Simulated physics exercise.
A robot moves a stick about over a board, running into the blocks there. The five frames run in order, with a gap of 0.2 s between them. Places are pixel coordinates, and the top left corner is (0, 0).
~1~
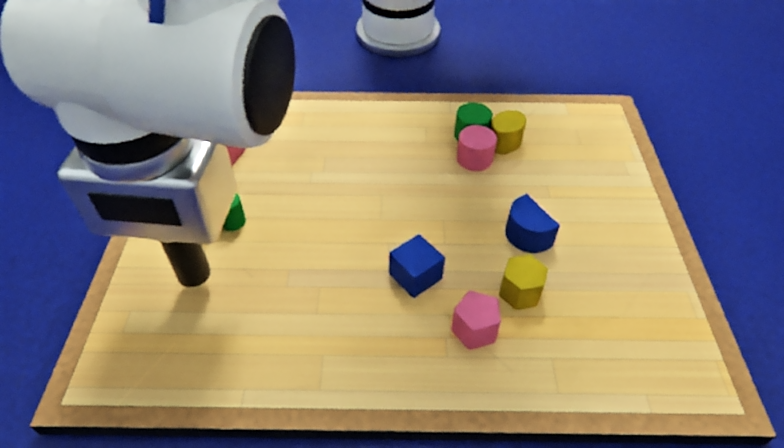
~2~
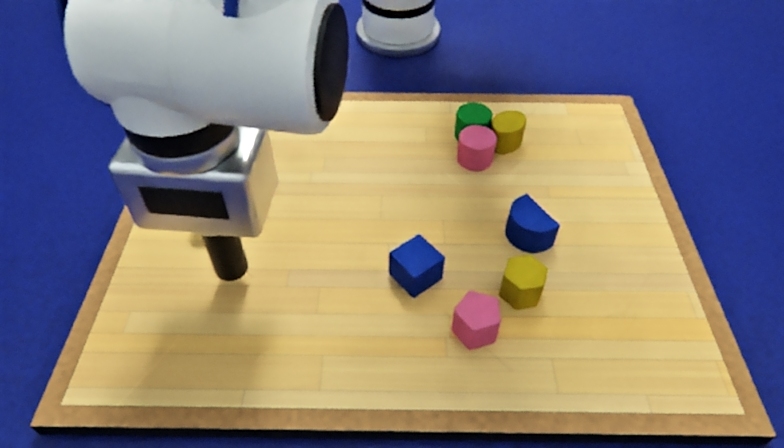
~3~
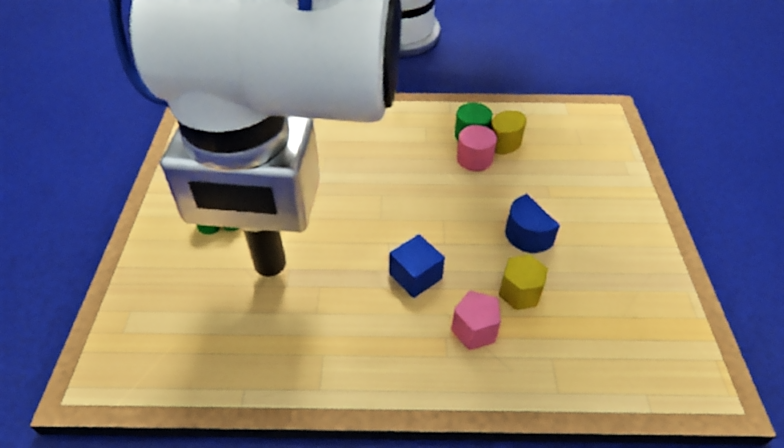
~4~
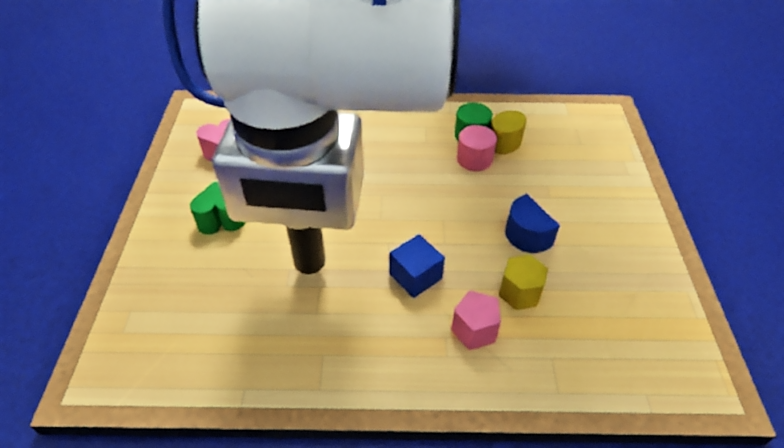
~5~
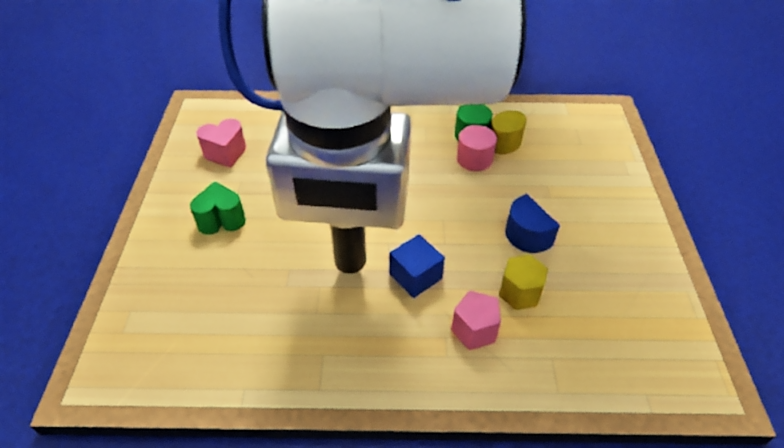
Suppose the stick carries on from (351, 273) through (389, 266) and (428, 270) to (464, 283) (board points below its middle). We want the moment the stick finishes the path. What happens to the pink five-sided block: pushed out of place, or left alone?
It gets displaced.
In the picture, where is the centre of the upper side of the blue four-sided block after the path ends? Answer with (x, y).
The middle of its upper face will lie at (500, 282).
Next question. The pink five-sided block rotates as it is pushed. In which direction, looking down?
Its rotation is clockwise.
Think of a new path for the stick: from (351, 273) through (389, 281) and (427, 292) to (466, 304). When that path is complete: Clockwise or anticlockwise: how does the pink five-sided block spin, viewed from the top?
It turns clockwise.
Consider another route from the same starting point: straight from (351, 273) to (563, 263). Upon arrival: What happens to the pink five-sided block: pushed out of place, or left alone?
The pink five-sided block will stay where it stands.
What follows on the original path. One third of the way, stick (389, 254); blue four-sided block (430, 256).
Two thirds of the way, stick (430, 258); blue four-sided block (463, 266).
At the end, stick (466, 272); blue four-sided block (500, 282); pink five-sided block (492, 326), turned 45° clockwise; yellow hexagon (546, 274), turned 35° anticlockwise; blue half-round block not moved.
